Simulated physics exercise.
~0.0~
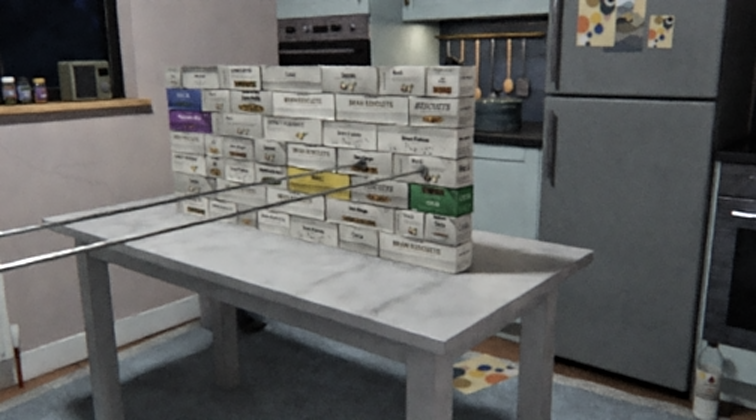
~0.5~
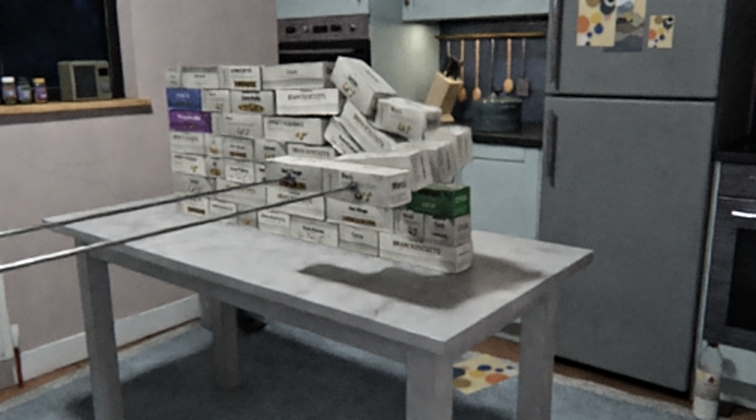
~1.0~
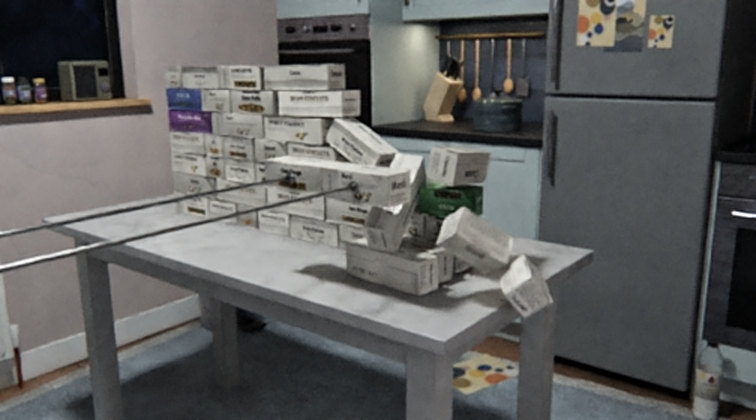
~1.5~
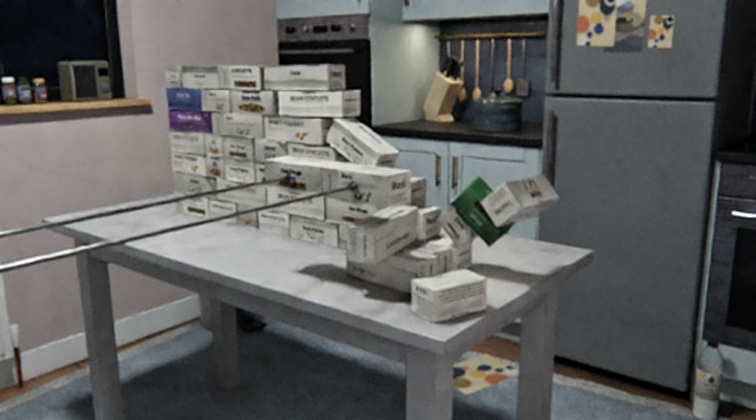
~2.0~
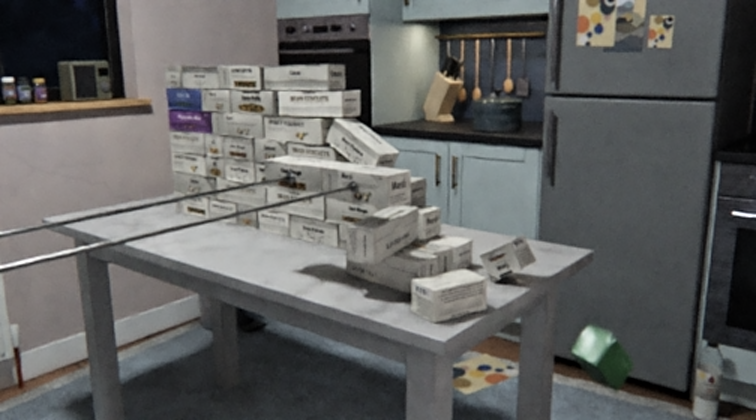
Two thin rods drawing neighbouring packets from a stacked wall, its right side collapsing and a green packet tumbling off the table.
